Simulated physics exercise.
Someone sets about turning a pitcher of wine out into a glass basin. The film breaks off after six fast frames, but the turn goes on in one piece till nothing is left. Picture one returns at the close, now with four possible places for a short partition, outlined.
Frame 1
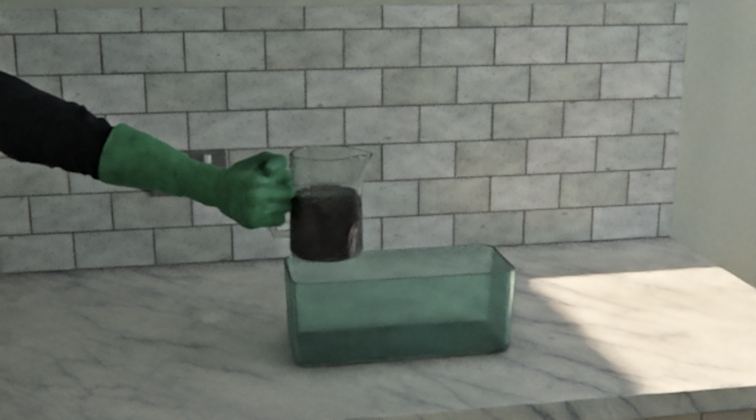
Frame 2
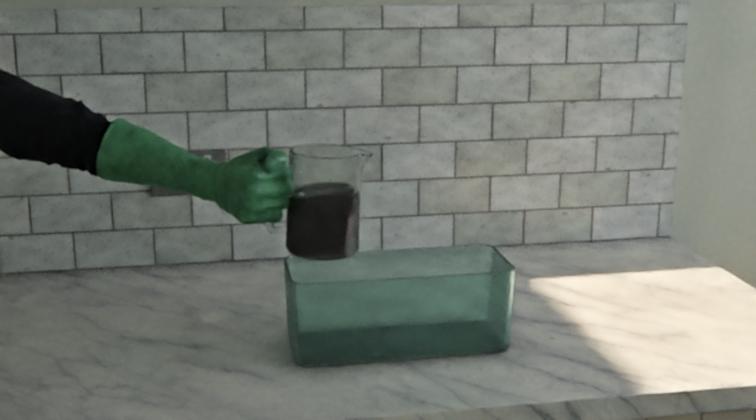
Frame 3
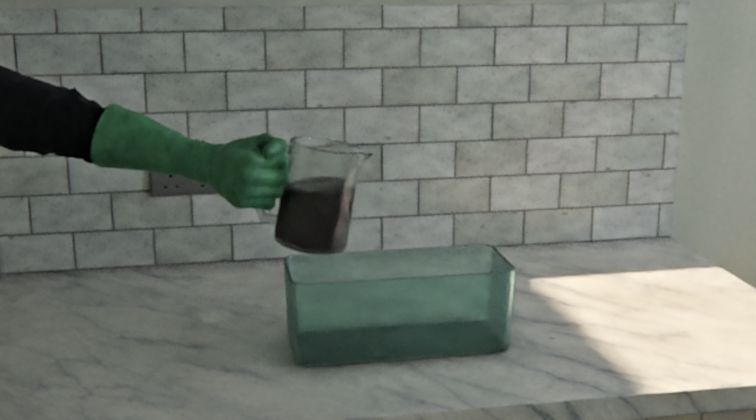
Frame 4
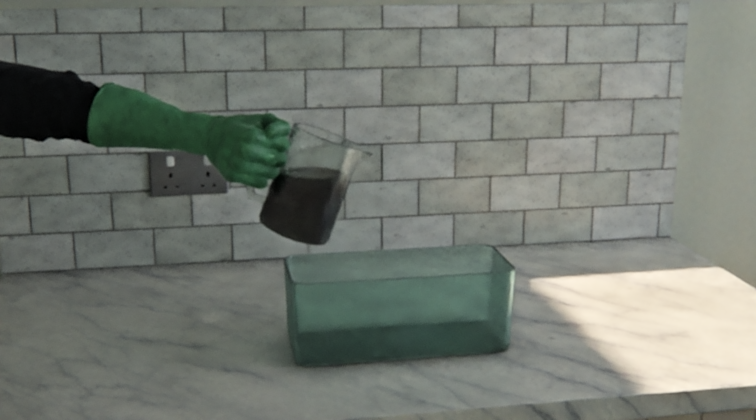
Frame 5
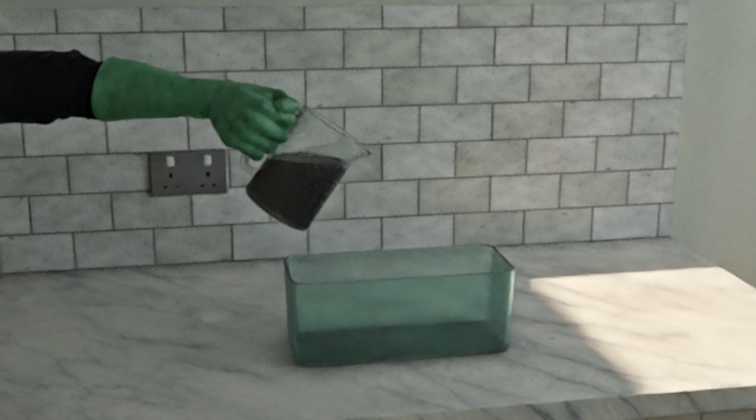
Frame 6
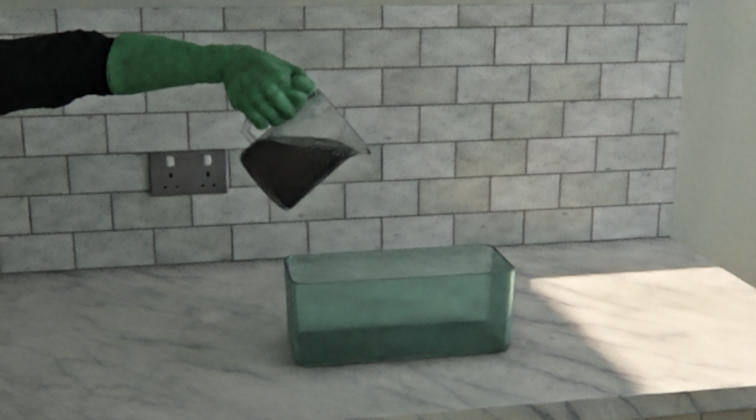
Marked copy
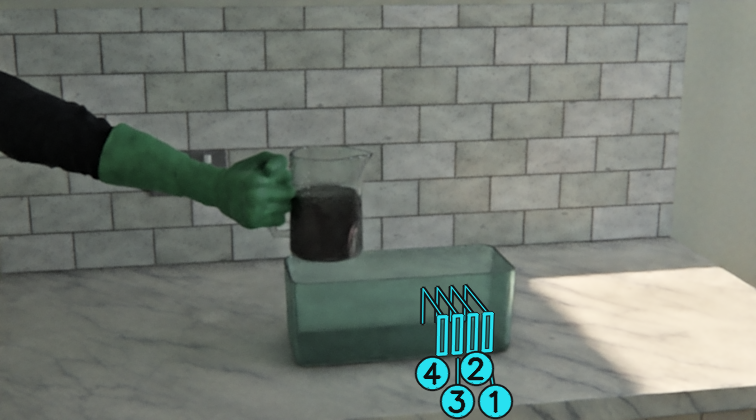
The footage shows a green-gloved hand holding a clear pitcher of dark liquid above a greenish glass basin on a marble counter, then steadily tilting it to the right until the liquid slants toward the lip.
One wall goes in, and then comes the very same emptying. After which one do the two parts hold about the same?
It is 3.
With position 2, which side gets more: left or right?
The left one.
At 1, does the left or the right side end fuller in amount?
The left one.
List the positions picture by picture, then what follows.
The first picture shows upright, lip at (372, 153); basin from (295, 364) to (509, 348); nothing has left yet.
The second picture shows tipped about 2°, lip at (372, 153); nothing has left yet.
The third picture shows tipped about 10°, lip at (371, 153); nothing has left yet.
The fourth picture shows tipped about 21°, lip at (371, 153); nothing has left yet.
The fifth picture shows tipped about 35°, lip at (370, 153); nothing has left yet.
The sixth picture shows tipped about 51°, lip at (370, 152); nothing has left yet.
In cyan, 1 at (488, 356); 2 at (473, 357); 3 at (458, 358); 4 at (442, 359).
If 1 is chosen, about 88 % ends left of the wall and 5 % right of it; 8 % is lost outside.
If 2 is chosen, about 76 % ends left of the wall and 19 % right of it; 5 % is lost outside.
If 3 is chosen, about 50 % ends left of the wall and 44 % right of it; 7 % is lost outside.
If 4 is chosen, about 25 % ends left of the wall and 70 % right of it; 4 % is lost outside.
